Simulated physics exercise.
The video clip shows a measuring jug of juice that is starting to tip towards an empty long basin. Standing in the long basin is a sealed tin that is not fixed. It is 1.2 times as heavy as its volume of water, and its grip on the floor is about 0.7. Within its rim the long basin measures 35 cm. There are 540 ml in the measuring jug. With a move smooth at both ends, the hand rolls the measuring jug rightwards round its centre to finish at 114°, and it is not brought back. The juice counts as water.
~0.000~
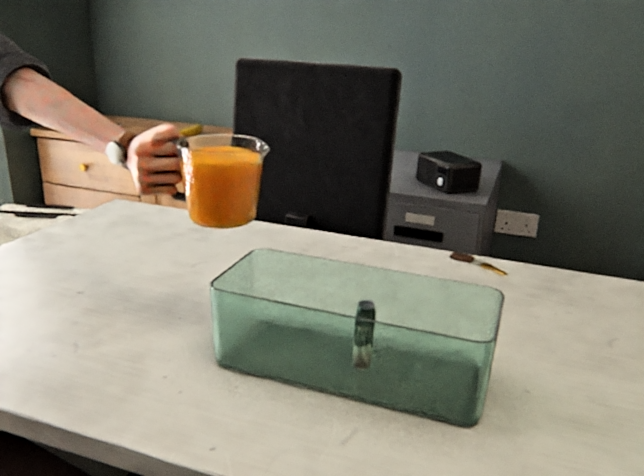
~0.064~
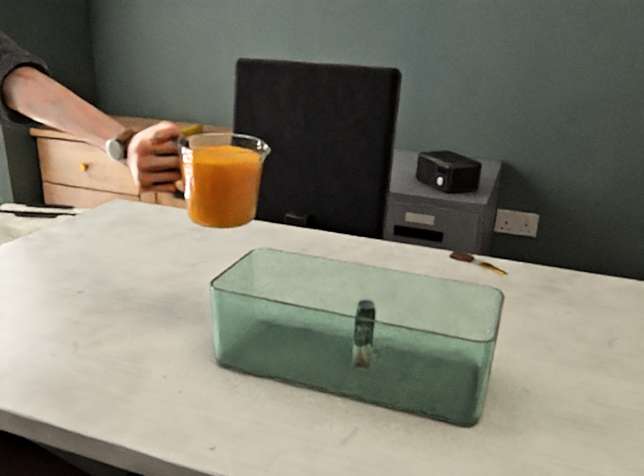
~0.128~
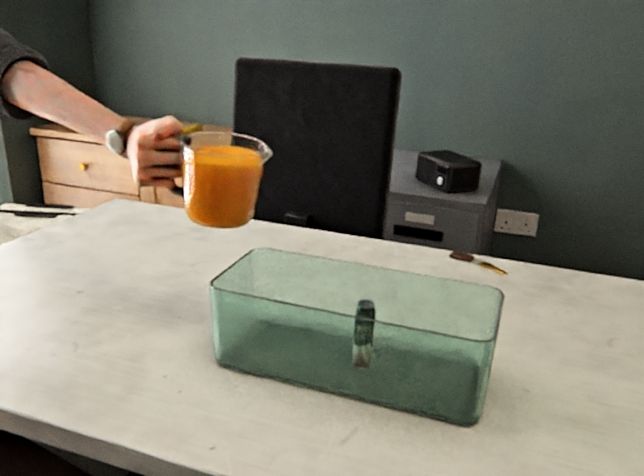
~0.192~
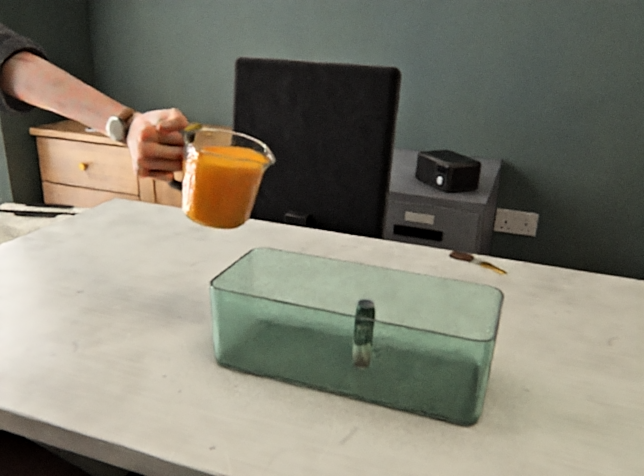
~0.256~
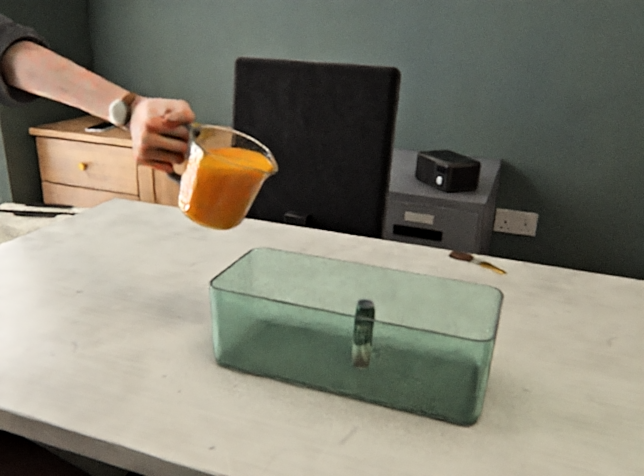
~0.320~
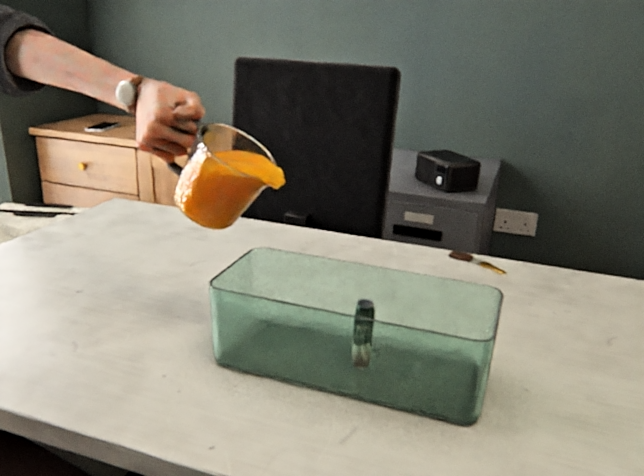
Above a pale table, a hand steadily tilts a jug of orange juice rightwards.
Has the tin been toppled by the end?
No: It does not tip.
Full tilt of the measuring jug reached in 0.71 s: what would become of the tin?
Result: Tin upright.
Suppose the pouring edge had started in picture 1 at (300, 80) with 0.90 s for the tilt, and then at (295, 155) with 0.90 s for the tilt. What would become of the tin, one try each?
The tin overturns the first time and overturns the second time.
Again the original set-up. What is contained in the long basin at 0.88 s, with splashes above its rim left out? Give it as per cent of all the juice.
About 92 %.
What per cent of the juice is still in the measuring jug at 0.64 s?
42 %.
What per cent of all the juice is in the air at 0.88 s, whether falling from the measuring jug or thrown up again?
Around 4 percent of the liquid.
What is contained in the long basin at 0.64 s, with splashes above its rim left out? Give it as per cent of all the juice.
About 32 per cent.
After 0.64 s the tilt is 93° and 43 per cent is still to pour; the tin stands where it began.
After 0.88 s the tilt is 114° and 3 per cent is still to pour; the tin stands where it began.
After 1.13 s the tilt is 114° and 0 per cent is still to pour; the tin stands where it began.
After 1.40 s the tilt is 114° and 0 per cent is still to pour; the tin stands where it began.
In the end the tin stands where it began.
